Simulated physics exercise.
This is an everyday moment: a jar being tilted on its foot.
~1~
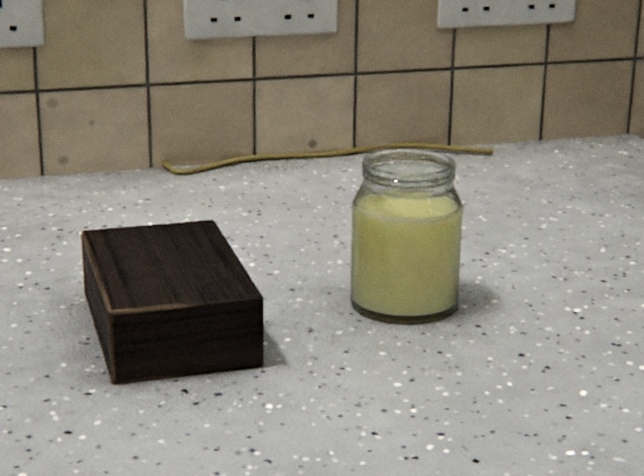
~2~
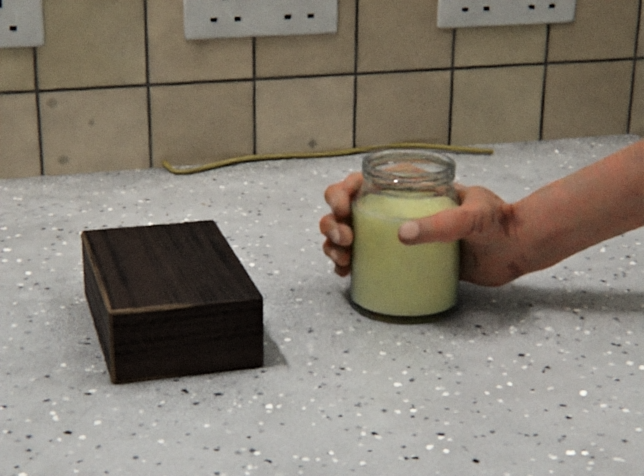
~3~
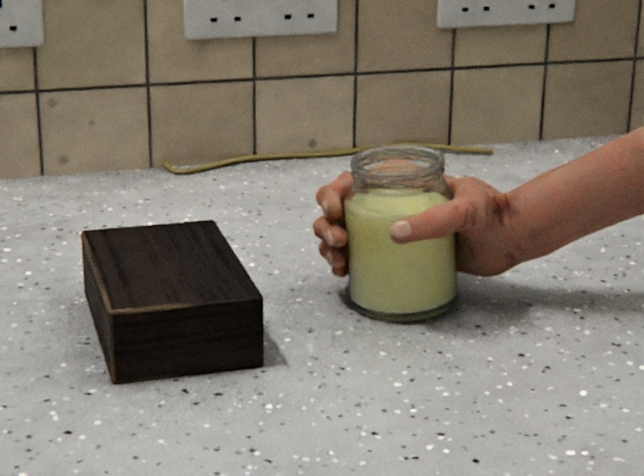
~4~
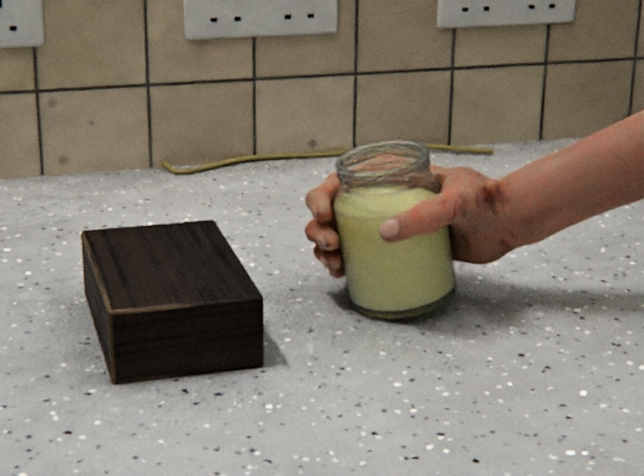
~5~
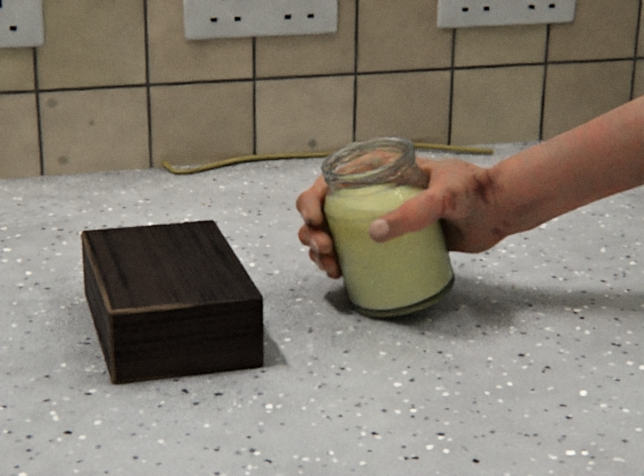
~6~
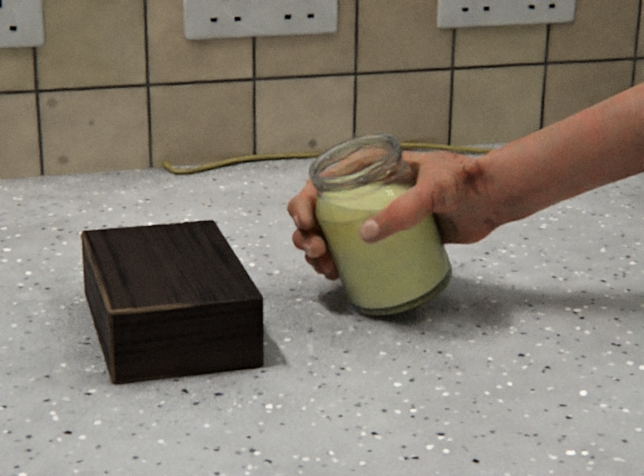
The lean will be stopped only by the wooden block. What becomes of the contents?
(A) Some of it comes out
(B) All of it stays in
A, some of it comes out.
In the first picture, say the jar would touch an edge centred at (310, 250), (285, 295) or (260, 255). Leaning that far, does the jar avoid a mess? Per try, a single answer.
In the listed order: Nothing escapes, some escapes, some escapes.
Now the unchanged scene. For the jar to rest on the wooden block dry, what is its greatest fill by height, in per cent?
My guess is some 45 per cent.
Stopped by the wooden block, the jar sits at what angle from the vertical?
I'd put the lean at around 65 degrees.
A moment on, the jar leans by about 40°; all is still inside.
Further on, the jar leans by about 55°; a puddle lies under it; about three quarters of the lemonade is inside.
When it is over, the jar leans by about 65°, against the wooden block; a puddle lies under it; about two thirds of the lemonade is inside.
